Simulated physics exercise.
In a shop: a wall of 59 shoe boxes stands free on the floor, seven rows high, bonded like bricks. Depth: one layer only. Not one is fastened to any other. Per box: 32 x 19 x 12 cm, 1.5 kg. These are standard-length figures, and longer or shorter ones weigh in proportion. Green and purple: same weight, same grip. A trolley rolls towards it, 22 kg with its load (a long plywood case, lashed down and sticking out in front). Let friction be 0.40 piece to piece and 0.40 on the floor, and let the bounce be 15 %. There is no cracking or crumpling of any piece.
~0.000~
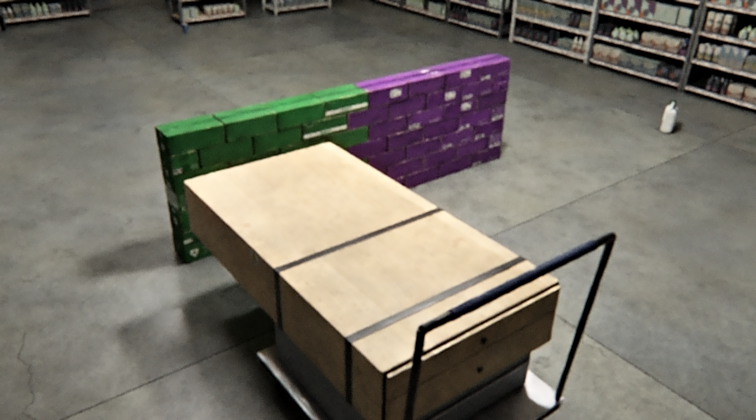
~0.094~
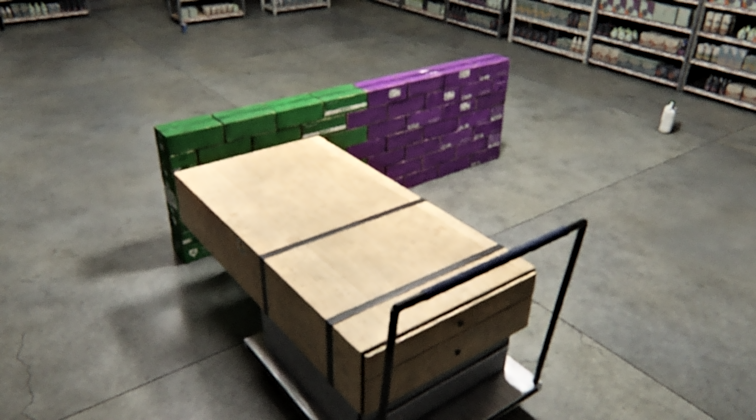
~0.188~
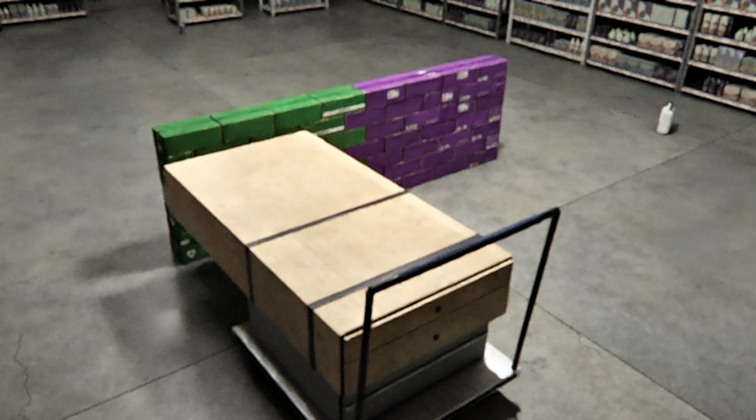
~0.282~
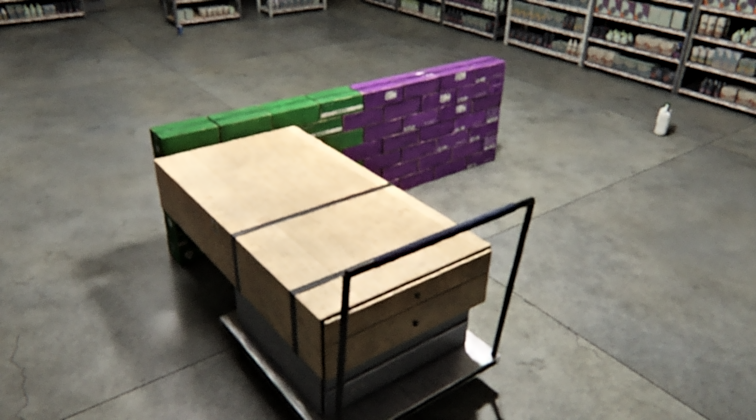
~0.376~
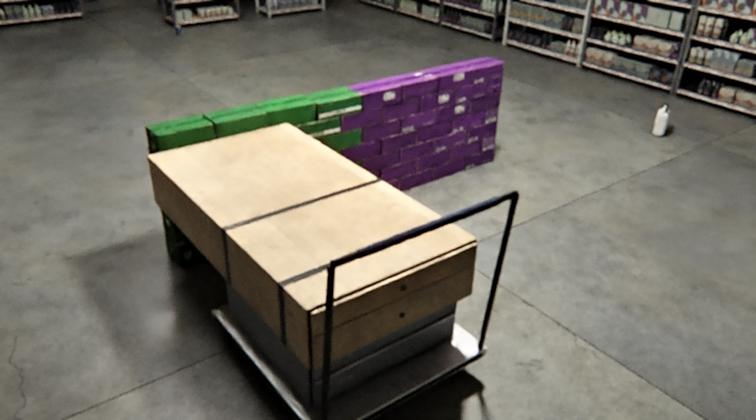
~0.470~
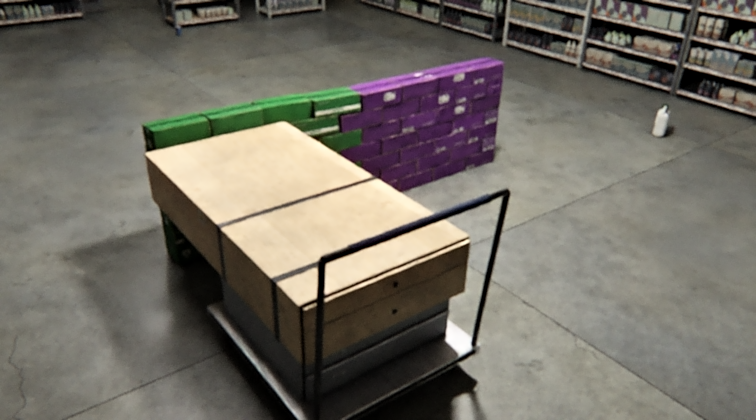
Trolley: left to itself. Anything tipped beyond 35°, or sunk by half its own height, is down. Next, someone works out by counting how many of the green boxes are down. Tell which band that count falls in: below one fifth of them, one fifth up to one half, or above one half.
The count falls above one half.
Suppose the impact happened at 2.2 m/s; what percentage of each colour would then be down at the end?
Then purple 0, green 60 per cent.
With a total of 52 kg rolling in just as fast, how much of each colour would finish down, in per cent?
Share down - purple: 0; green: 70 (per cent).
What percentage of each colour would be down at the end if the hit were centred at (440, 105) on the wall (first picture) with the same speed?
Down at the end: Purple 70 percent, green 0 percent.
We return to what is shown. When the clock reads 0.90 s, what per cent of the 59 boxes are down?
It's 5 percent at that point.
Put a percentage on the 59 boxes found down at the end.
Around 30 %.
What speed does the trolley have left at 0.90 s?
Speed: Near 0.1 m/s.
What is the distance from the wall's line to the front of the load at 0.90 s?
Some 15 centimetres.
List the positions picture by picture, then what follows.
In the first picture (we follow the side turned to the camera; the camera pans a little), load (190, 201) 37 cm short of the wall; top green box (302, 116); top purple box (389, 96); no piece has moved.
The second picture shows load (180, 192) 26 cm short of the wall; top green box (301, 116).
The third picture shows load (170, 185) 14 cm short of the wall; top green box (299, 117).
The fourth picture shows load (160, 178) 34 mm short of the wall; top green box (297, 118).
The fifth picture shows load (153, 174) 38 mm into the wall's line; top green box (292, 116) displaced 38 mm; 12 stirred so far.
The sixth picture shows load (151, 171) 8 cm into the wall's line; top green box (288, 113) tipped 4°; top purple box (383, 99); 19 stirred so far.
Around 0.90 s, load 16 cm past the wall's line, still rolling; 2 of the 28 green boxes down (2 of 59 in all colours); top green box tipped 27°, 44 mm lower.
Around 1.22 s, load 20 cm past the wall's line, still rolling; 19 of the 28 green boxes down (19 of 59 in all colours); top green box tipped 72°, 50 cm lower.
Finally (2.3 s), load 22 cm past the wall's line, stopped; 19 of the 28 green boxes down (19 of 59 in all colours); top green box upside down; top purple box unmoved. That is 68 per cent. Seen by the last camera, middles, top green box near (277, 153), top purple box near (374, 95).
